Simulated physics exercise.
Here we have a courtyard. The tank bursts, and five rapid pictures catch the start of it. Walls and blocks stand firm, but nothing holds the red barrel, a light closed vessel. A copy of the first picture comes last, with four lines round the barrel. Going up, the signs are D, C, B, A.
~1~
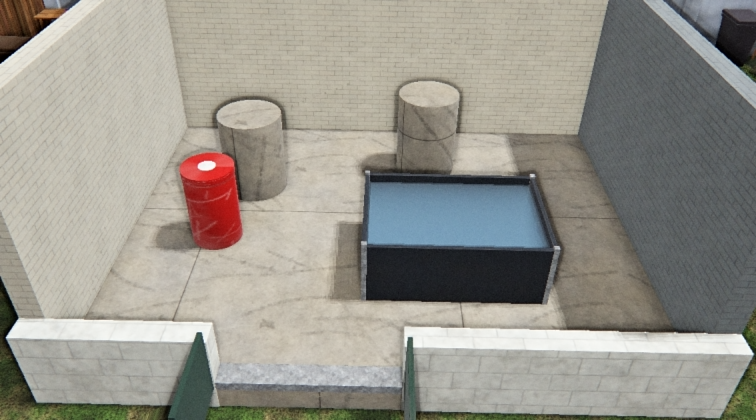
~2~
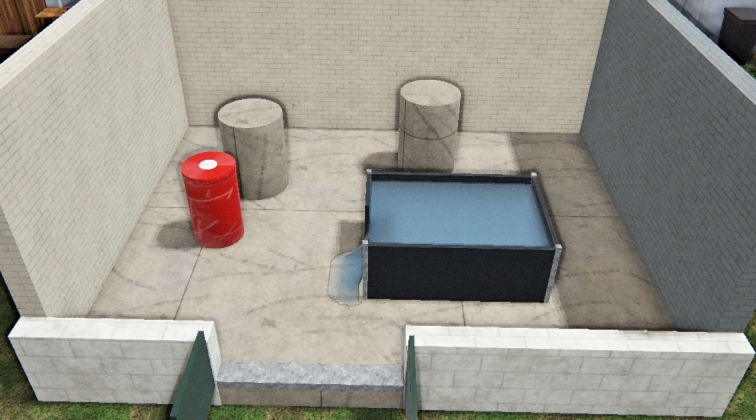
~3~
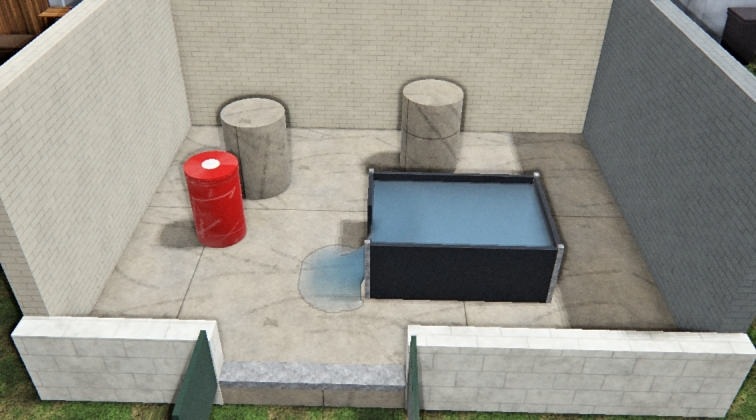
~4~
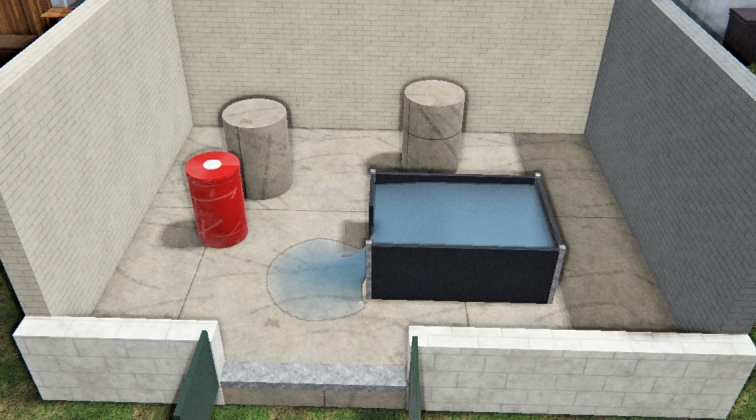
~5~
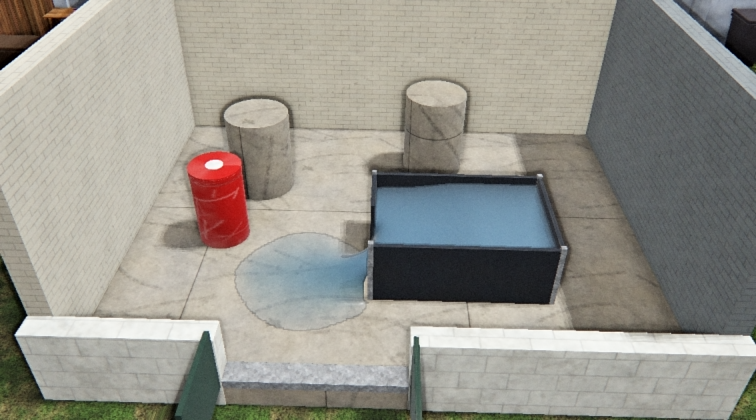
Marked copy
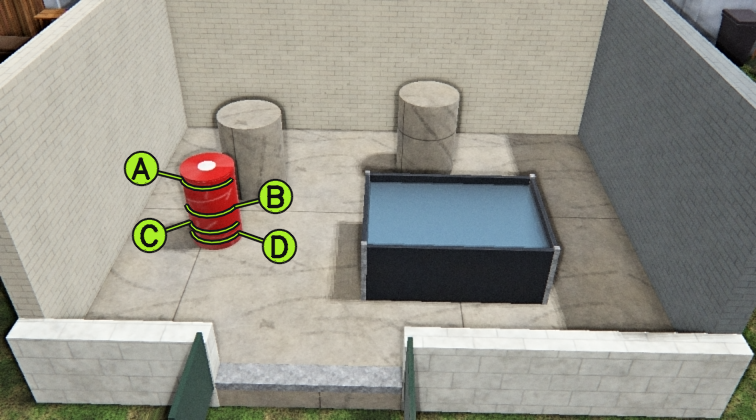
In a walled courtyard with a red barrel and two grey pillars, water began pouring from the left side of a dark, full tank and spread across the paved ground toward the barrel.
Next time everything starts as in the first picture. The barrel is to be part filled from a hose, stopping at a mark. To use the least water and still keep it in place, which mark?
Take C.
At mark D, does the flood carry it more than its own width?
Yes, clearly.
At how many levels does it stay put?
Three of the four.
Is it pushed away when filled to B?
No, that is safe.
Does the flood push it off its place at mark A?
No.
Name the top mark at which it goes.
D it is.
On the marked copy, A at (202, 188); B at (206, 216); C at (209, 232); D at (211, 242); from the bottom up D, C, B, A.
With A, it does not move.
With B, it does not move.
With C, it does not move.
With D, it is pushed about 3 times its own width away.
